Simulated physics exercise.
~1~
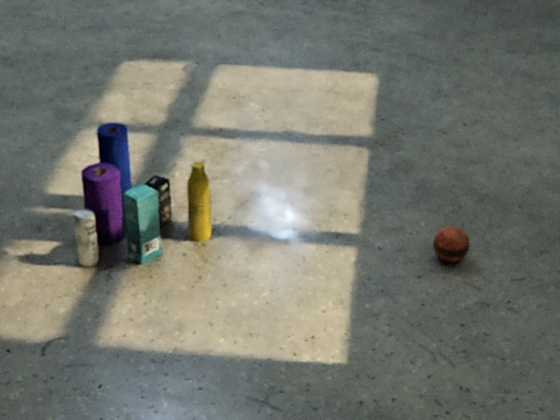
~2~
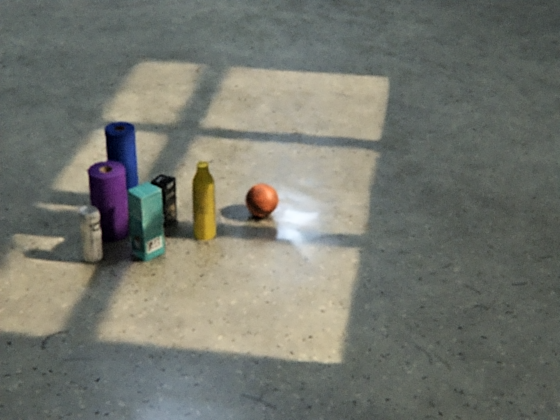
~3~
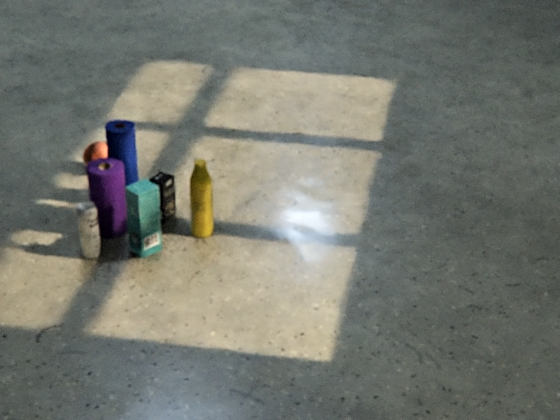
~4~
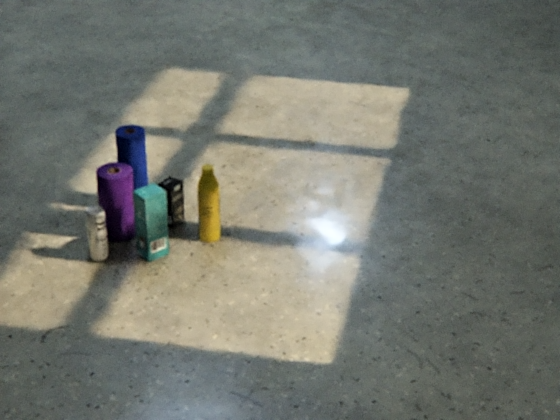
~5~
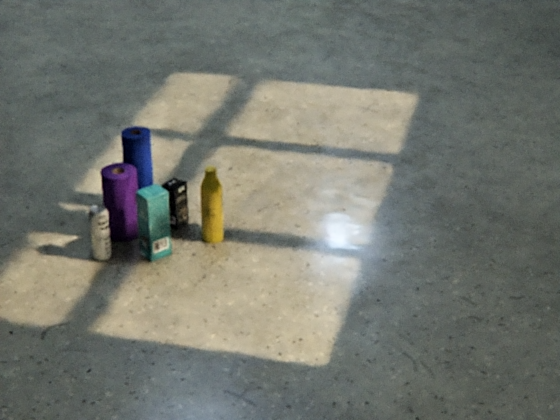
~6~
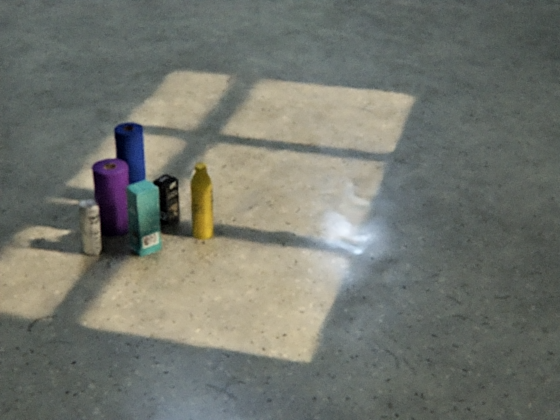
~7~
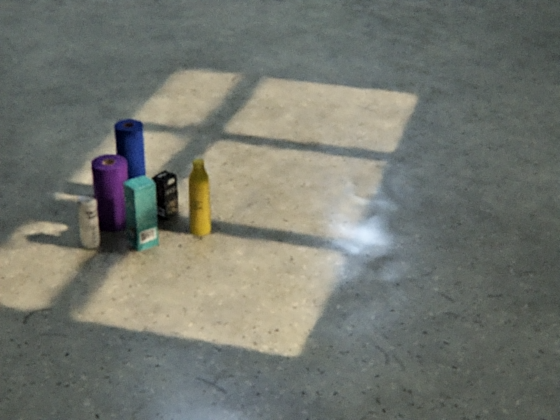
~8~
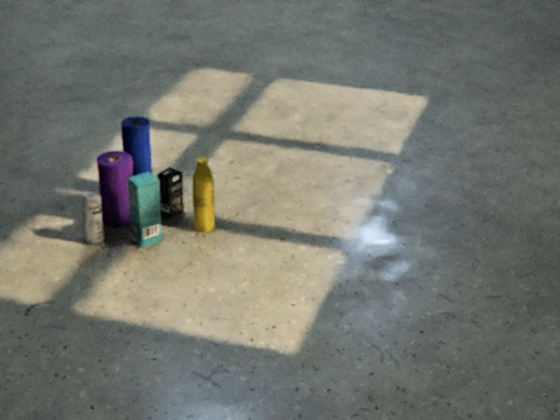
On a sunlit concrete floor, an orange ball rolling left behind standing rolls, cartons, a can and a bottle, leaving all upright.
